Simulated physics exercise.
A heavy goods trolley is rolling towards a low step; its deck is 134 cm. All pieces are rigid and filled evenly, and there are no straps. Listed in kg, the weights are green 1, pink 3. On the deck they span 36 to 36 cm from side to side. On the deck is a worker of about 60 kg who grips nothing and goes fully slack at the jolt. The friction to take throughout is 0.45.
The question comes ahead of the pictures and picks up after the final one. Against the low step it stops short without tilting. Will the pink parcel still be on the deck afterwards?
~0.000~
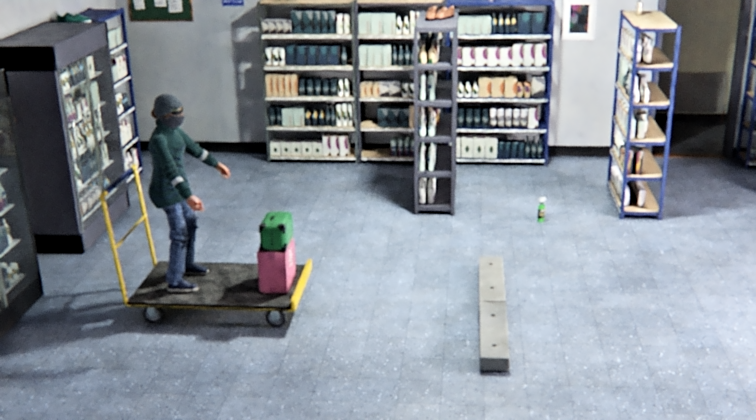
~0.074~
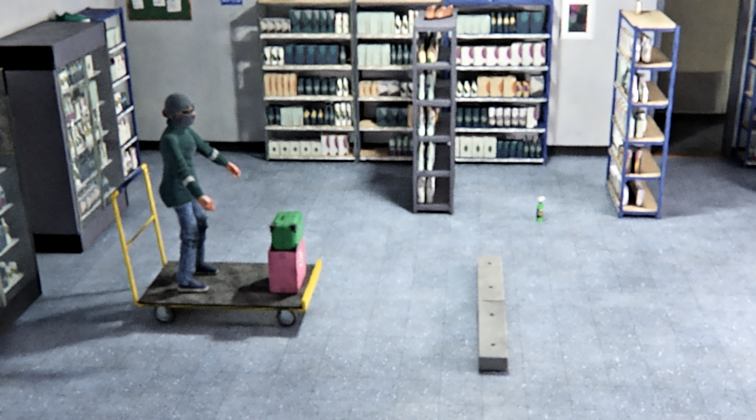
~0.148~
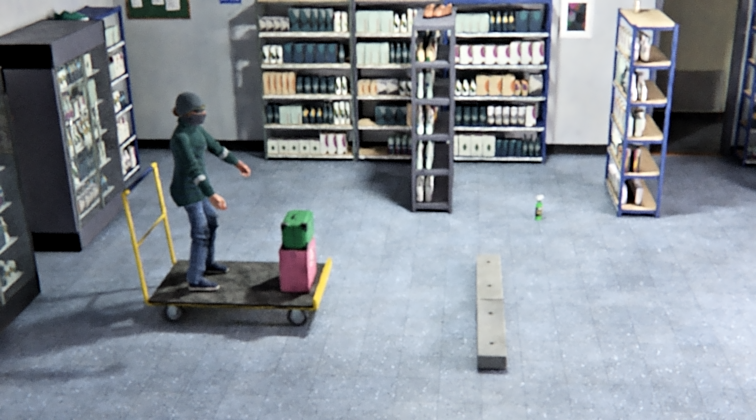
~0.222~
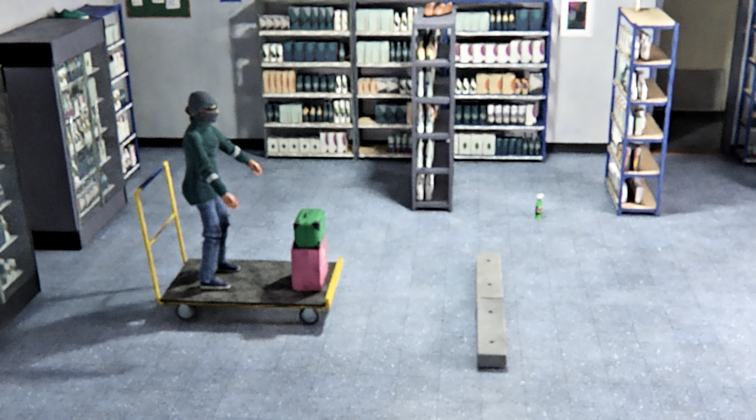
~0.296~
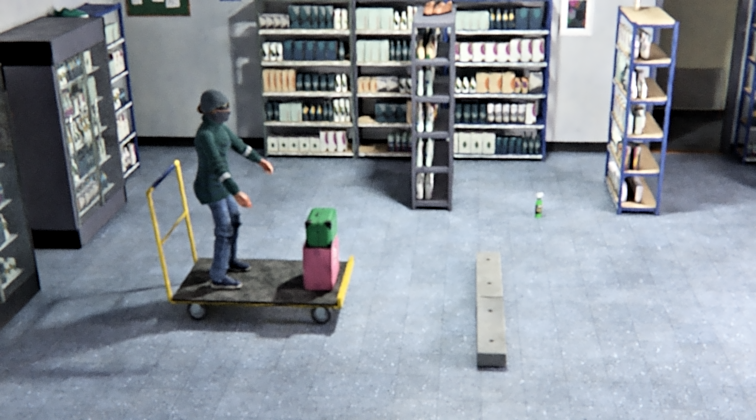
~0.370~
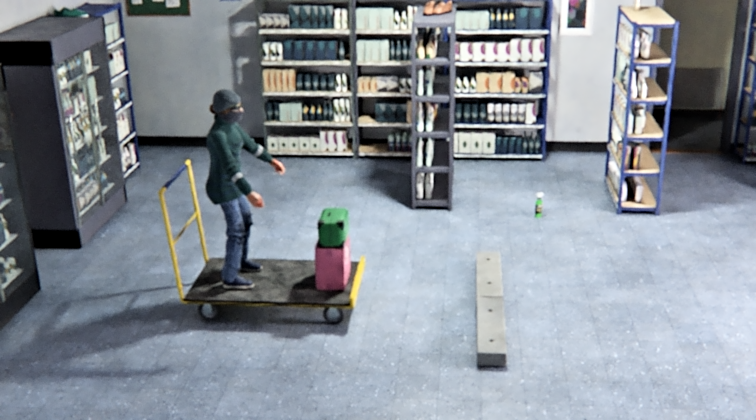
Yes.
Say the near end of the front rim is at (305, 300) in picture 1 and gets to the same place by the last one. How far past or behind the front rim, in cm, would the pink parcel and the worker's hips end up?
Rest points: Pink at 10 cm behind, hips at 70 cm behind.
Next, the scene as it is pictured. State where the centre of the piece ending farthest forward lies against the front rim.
Roughly 40 centimetres beyond the front rim.
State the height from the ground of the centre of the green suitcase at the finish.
10 cm.
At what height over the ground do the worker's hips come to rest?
Hip height: Approx. 55 cm.
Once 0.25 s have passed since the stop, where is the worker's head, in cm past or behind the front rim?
60 cm behind the rim.
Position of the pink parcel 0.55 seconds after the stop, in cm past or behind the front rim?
Behind the rim by about 15 cm.
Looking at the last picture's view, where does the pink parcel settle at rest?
Roughly at (472, 262).
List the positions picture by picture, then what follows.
Pink parcel (277, 264), green suitcase (277, 231), rim corner (293, 307); 153 cm still to roll, in the first frame.
Pink parcel (287, 263), green suitcase (287, 230), rim corner (304, 307); 144 cm still to roll, in the second frame.
Pink parcel (298, 262), green suitcase (298, 229), rim corner (315, 306); 134 cm still to roll, in the third frame.
Pink parcel (309, 261), green suitcase (310, 228), rim corner (327, 305); 124 cm still to roll, in the fourth frame.
Pink parcel (321, 260), green suitcase (322, 227), rim corner (339, 304); 115 cm still to roll, in the fifth frame.
Pink parcel (333, 260), green suitcase (334, 227), rim corner (352, 304); 105 cm still to roll. Speed about 1.3 m/s, in the sixth frame.
Impact comes at 1.17 s.
After 1.42 s the pink parcel is 13 cm behind the rim, tilted 10°, near (473, 262) in the last picture's view.
After 1.72 s the pink parcel is 14 cm behind the rim, tilted 5°, near (471, 263) in the last picture's view.
After 2.17 s the pink parcel is 13 cm behind the rim, tilted 10°, near (472, 262) in the last picture's view.
Final state at 2.4 s, past the rim, green suitcase; behind it, pink parcel and the worker's hips.
